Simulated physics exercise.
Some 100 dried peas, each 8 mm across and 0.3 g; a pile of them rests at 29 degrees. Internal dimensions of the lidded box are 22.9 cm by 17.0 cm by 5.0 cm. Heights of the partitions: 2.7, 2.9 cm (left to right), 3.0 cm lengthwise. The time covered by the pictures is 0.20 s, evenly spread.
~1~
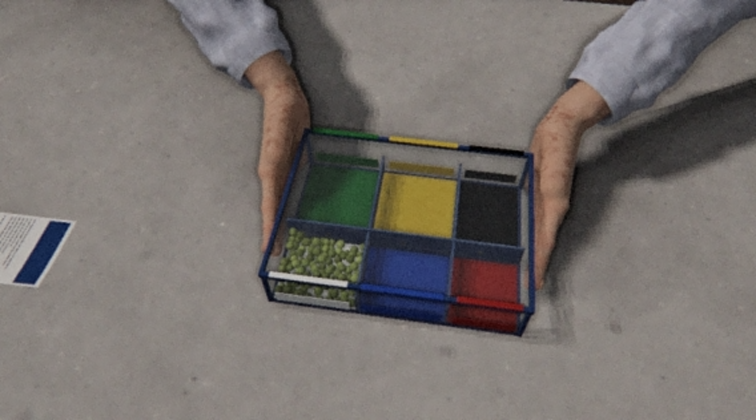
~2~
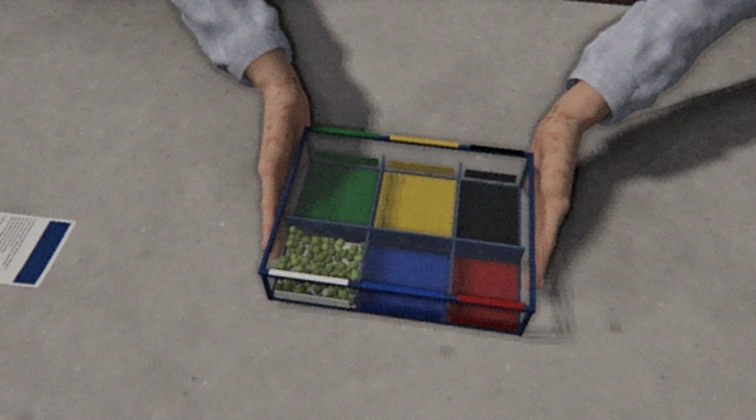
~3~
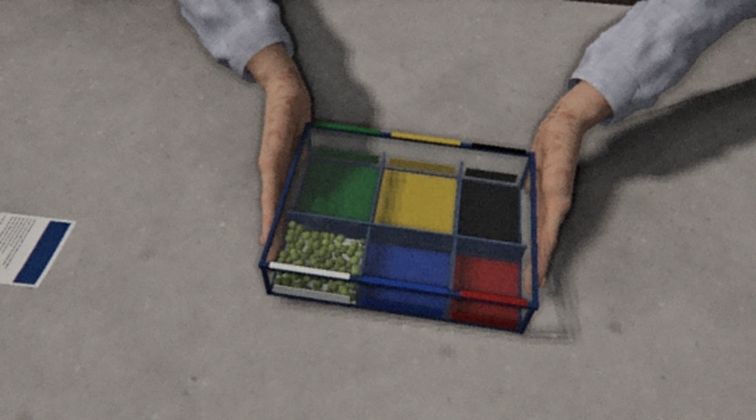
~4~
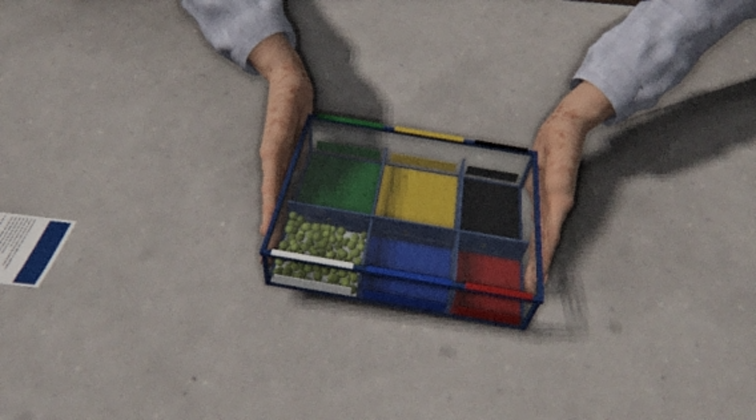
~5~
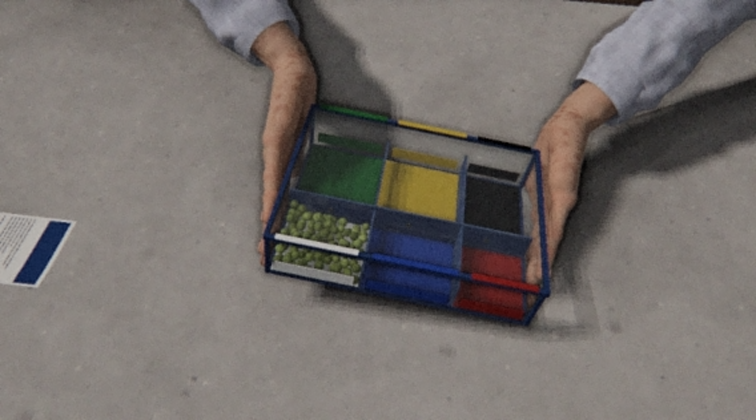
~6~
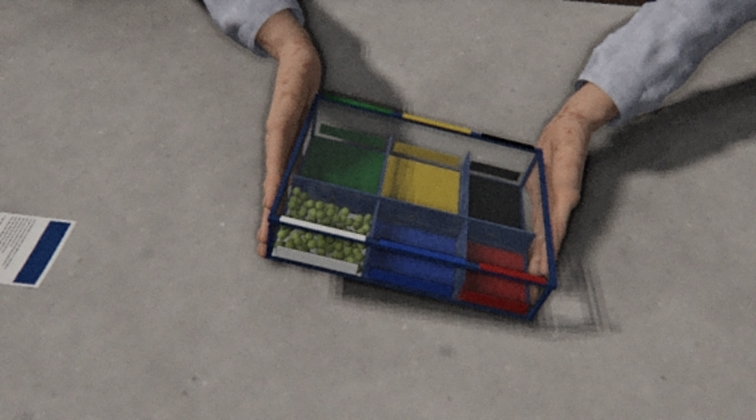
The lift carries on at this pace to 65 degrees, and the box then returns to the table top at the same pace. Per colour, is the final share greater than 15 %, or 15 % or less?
Red compartment: 15 % or less, blue compartment: 15 % or less, green compartment: 15 % or less, yellow compartment: 15 % or less, white compartment: Greater than 15 %, black compartment: 15 % or less.
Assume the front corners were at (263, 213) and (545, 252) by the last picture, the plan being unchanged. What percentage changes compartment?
Some 10 %.
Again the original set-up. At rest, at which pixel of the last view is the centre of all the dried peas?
Est. centre at rest: (343, 259) px.
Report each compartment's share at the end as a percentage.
Red: 0 %, blue: 5 %, green: 0 %, yellow: 10 %, white: 85 %, black: 0 %.
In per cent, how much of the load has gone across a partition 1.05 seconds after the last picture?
Estimate: Roughly 15 in a hundred.
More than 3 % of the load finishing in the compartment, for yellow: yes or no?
Yellow: It does.
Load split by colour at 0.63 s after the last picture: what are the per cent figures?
Red 0 %, blue 0 %, green 0 %, yellow 0 %, white 95 %, black 0 %.
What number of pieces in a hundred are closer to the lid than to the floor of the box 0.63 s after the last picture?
Around 10 in a hundred, give or take.
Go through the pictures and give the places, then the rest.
The first picture shows box tilt 0 degrees, front corners at (264, 273) and (530, 309); white 100 %.
The second picture shows box tilt 1 degrees, front corners at (264, 271) and (531, 308).
The third picture shows box tilt 3 degrees, front corners at (264, 264) and (533, 304).
The fourth picture shows box tilt 6 degrees, front corners at (266, 251) and (538, 298), lowest corner right back.
The fifth picture shows box tilt 10 degrees, front corners at (269, 235) and (544, 291), lowest corner right back.
The sixth picture shows box tilt 14 degrees, front corners at (273, 217) and (551, 284), lowest corner right back; white 100 %.
Then, 0.63 s after the last picture, tilt 65 degrees; white 95 %.
Then, 1.05 s after the last picture, tilt 28 degrees; blue 5 %, yellow 10 %, white 85 %.
Then, 1.55 s after the last picture, tilt 0 degrees; blue 5 %, yellow 10 %, white 85 %.
In the end, red 0 %, blue 5 %, green 0 %, yellow 10 %, white 85 %, black 0 %.
